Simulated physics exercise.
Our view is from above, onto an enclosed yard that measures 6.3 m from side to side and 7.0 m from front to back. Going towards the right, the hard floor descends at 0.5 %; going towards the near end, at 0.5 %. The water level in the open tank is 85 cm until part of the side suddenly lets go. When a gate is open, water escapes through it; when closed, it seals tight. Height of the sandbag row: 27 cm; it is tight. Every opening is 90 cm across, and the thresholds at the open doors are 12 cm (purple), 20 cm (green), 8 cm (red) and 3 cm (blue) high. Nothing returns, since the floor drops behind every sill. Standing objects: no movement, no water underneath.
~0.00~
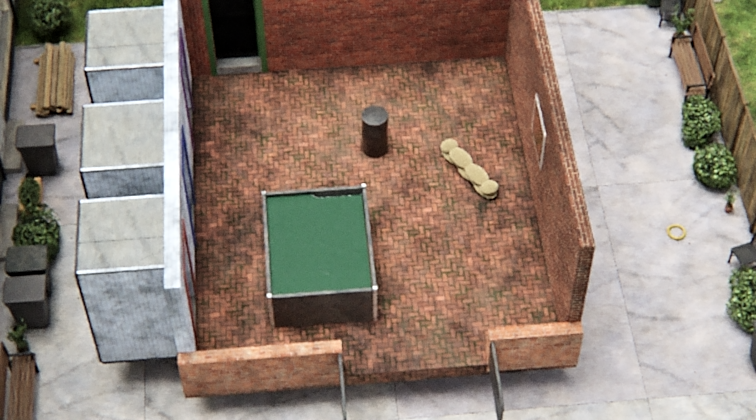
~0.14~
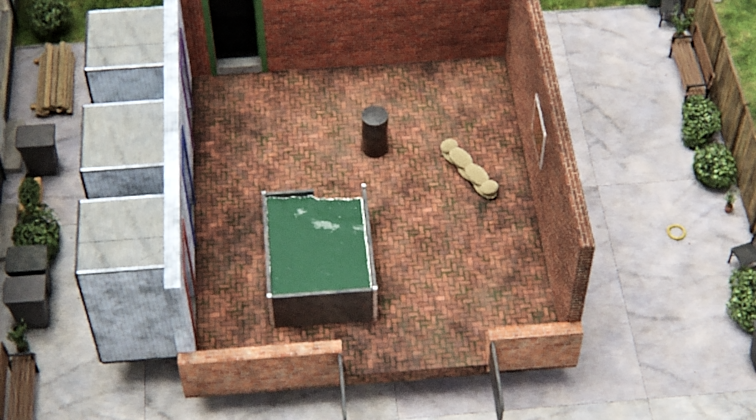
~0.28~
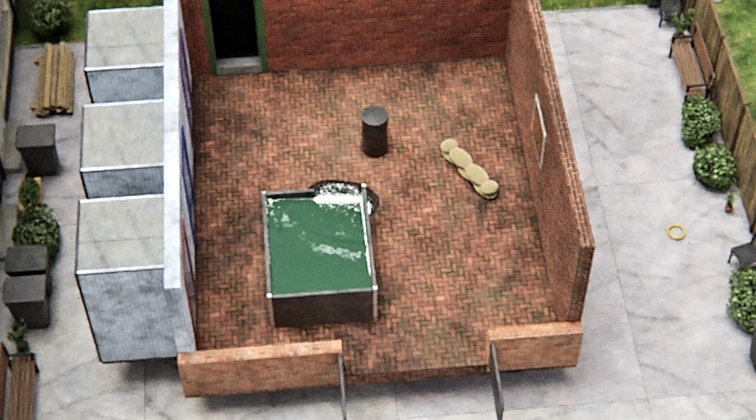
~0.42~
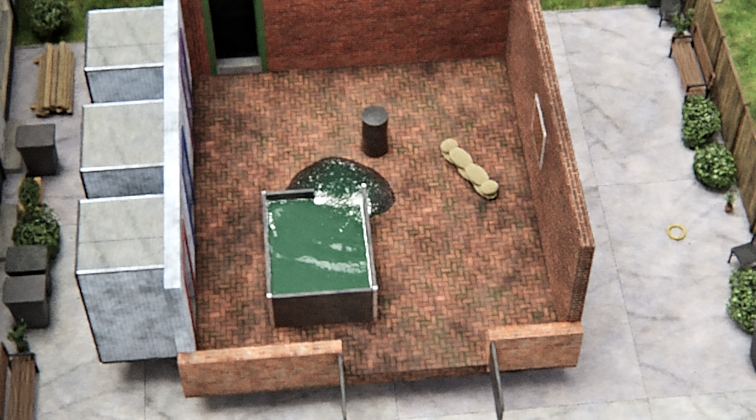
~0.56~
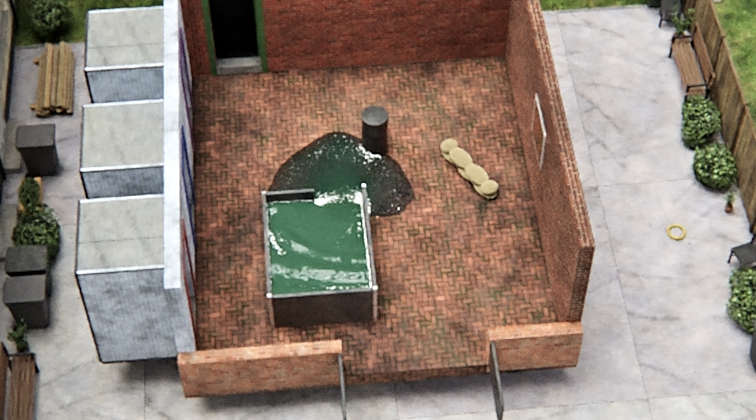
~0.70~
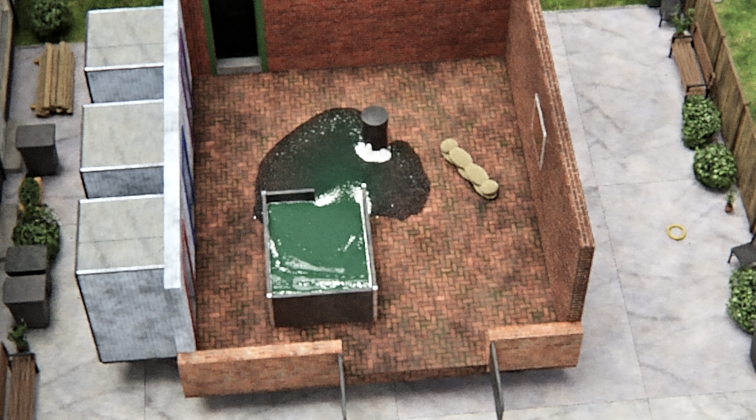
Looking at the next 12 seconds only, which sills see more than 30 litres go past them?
At the purple door the amount let in will fall short of the limit; at the green door the amount let in will fall short of the limit; at the red door the amount let in will fall short of the limit; at the blue door the amount let in will fall short of the limit.
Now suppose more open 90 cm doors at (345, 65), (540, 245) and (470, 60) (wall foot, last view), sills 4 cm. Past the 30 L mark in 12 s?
Note, doorways in listed order: Goes beyond, stays short, goes beyond.
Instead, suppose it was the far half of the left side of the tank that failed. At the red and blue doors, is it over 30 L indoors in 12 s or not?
For red, too much; for blue, too much.
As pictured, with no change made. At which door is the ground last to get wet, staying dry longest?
Red.
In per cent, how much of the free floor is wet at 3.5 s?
I'd say around 50 % is wet.
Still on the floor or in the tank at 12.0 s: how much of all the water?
Some 90 in a hundred.
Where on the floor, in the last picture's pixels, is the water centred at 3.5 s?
Its balance point sits around (338, 186).
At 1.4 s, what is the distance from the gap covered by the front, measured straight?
It's close to 4.0 metres.
After 1.4 s water covers 30 % of the floor and is deepest (44 cm) near (340, 214); purple door not reached, green door not reached, red door not reached, blue door not reached.
After 2.2 s water covers 45 % of the floor and is deepest (35 cm) near (300, 75); purple door 6 cm at the sill, 0 L in, green door 22 cm at the sill, 0 L in, red door not reached, blue door 2 cm at the sill, 0 L in.
After 3.5 s water covers 50 % of the floor and is deepest (27 cm) near (350, 213); purple door 14 cm at the sill, 3 L in, green door 19 cm at the sill, 2 L in, red door not reached, blue door 1 cm at the sill, 0 L in.
After 7.0 s water covers 80 % of the floor and is deepest (18 cm) near (198, 374); purple door 9 cm at the sill, 7 L in, green door 12 cm at the sill, 5 L in, red door 3 cm at the sill, 0 L in, blue door 3 cm at the sill, 3 L in.
After 12.0 s water covers 95 % of the floor and is deepest (13 cm) near (561, 347); purple door 6 cm at the sill, 7 L in, green door 7 cm at the sill, 5 L in, red door 9 cm at the sill, 8 L in, blue door 4 cm at the sill, 3 L in.
